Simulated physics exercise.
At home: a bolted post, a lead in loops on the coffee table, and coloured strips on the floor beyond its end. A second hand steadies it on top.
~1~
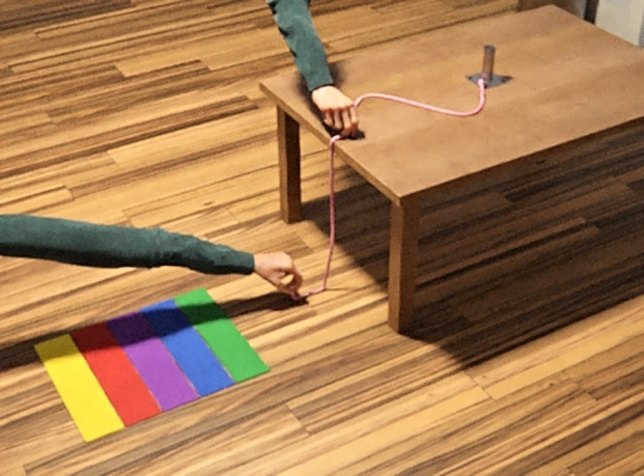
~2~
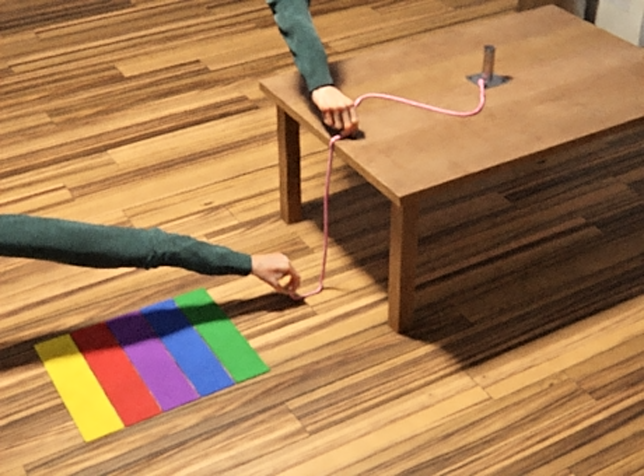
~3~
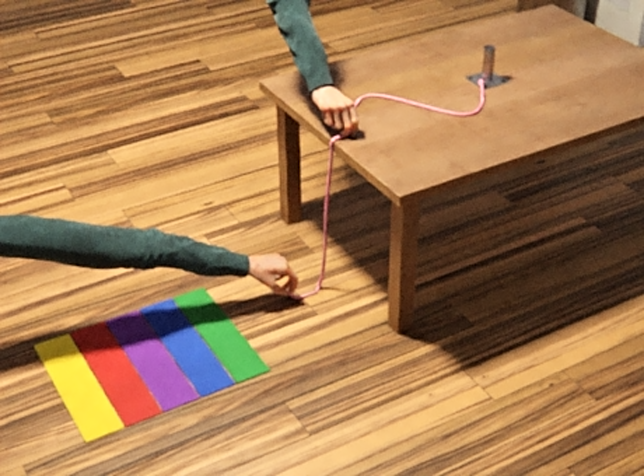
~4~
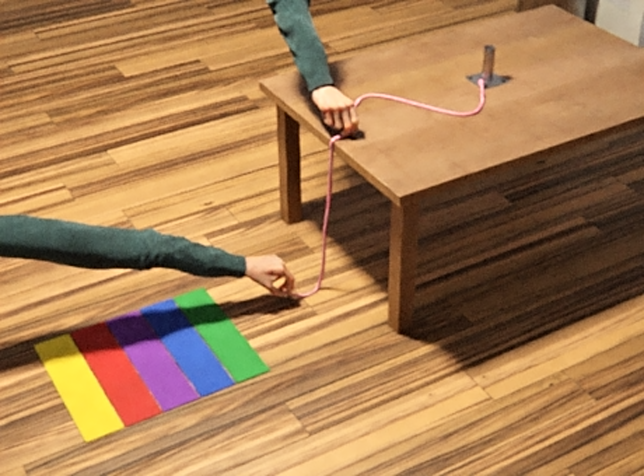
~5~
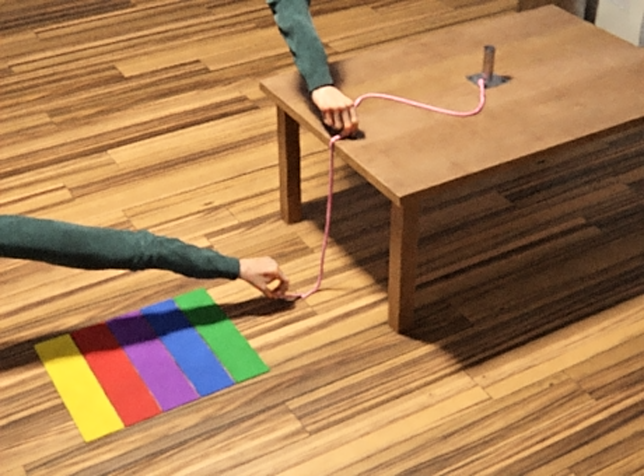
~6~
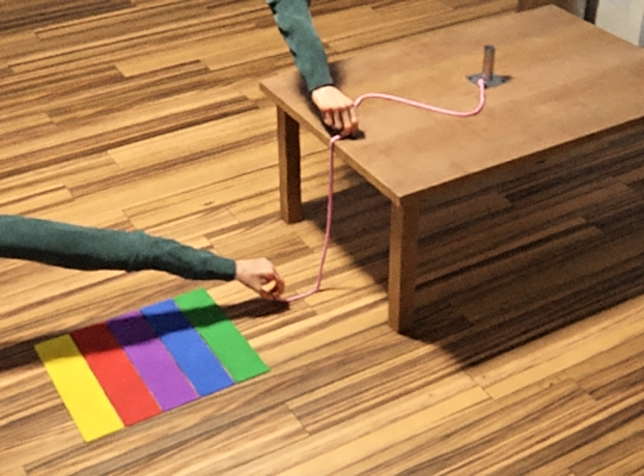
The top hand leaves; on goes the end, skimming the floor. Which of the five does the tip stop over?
The end stops over the yellow strip.
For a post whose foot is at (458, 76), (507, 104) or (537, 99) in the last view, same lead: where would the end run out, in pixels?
In that order: (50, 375), (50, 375) and (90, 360).
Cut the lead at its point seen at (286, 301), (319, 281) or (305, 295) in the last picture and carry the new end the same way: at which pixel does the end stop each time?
Try by try, around (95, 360), (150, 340) and (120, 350).
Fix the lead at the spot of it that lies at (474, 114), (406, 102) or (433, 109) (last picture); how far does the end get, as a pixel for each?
The places are (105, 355), (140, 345) and (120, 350).
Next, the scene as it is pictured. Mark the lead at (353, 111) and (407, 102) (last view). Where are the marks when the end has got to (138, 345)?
The first at (322, 165), the second at (366, 119).
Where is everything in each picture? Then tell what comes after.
The first frame shows end (293, 289); green (242, 360); blue (207, 374); purple (170, 387); red (133, 402); yellow (95, 416).
The second frame shows end (290, 290); lead through (483, 99) (431, 109) (361, 99) (344, 136) (326, 203) (323, 272).
The third frame shows end (288, 291).
The fourth frame shows end (285, 292); lead through (483, 99) (431, 109) (361, 99) (344, 136) (329, 202) (322, 272).
The fifth frame shows end (279, 294).
The sixth frame shows end (275, 296); lead through (483, 99) (431, 109) (361, 99) (344, 136) (331, 202) (320, 272).
Soon after, end near (138, 345); over purple.
After that, end near (96, 360); over red.
At the stop, end near (71, 369); over yellow. It gets as far as the yellow strip.
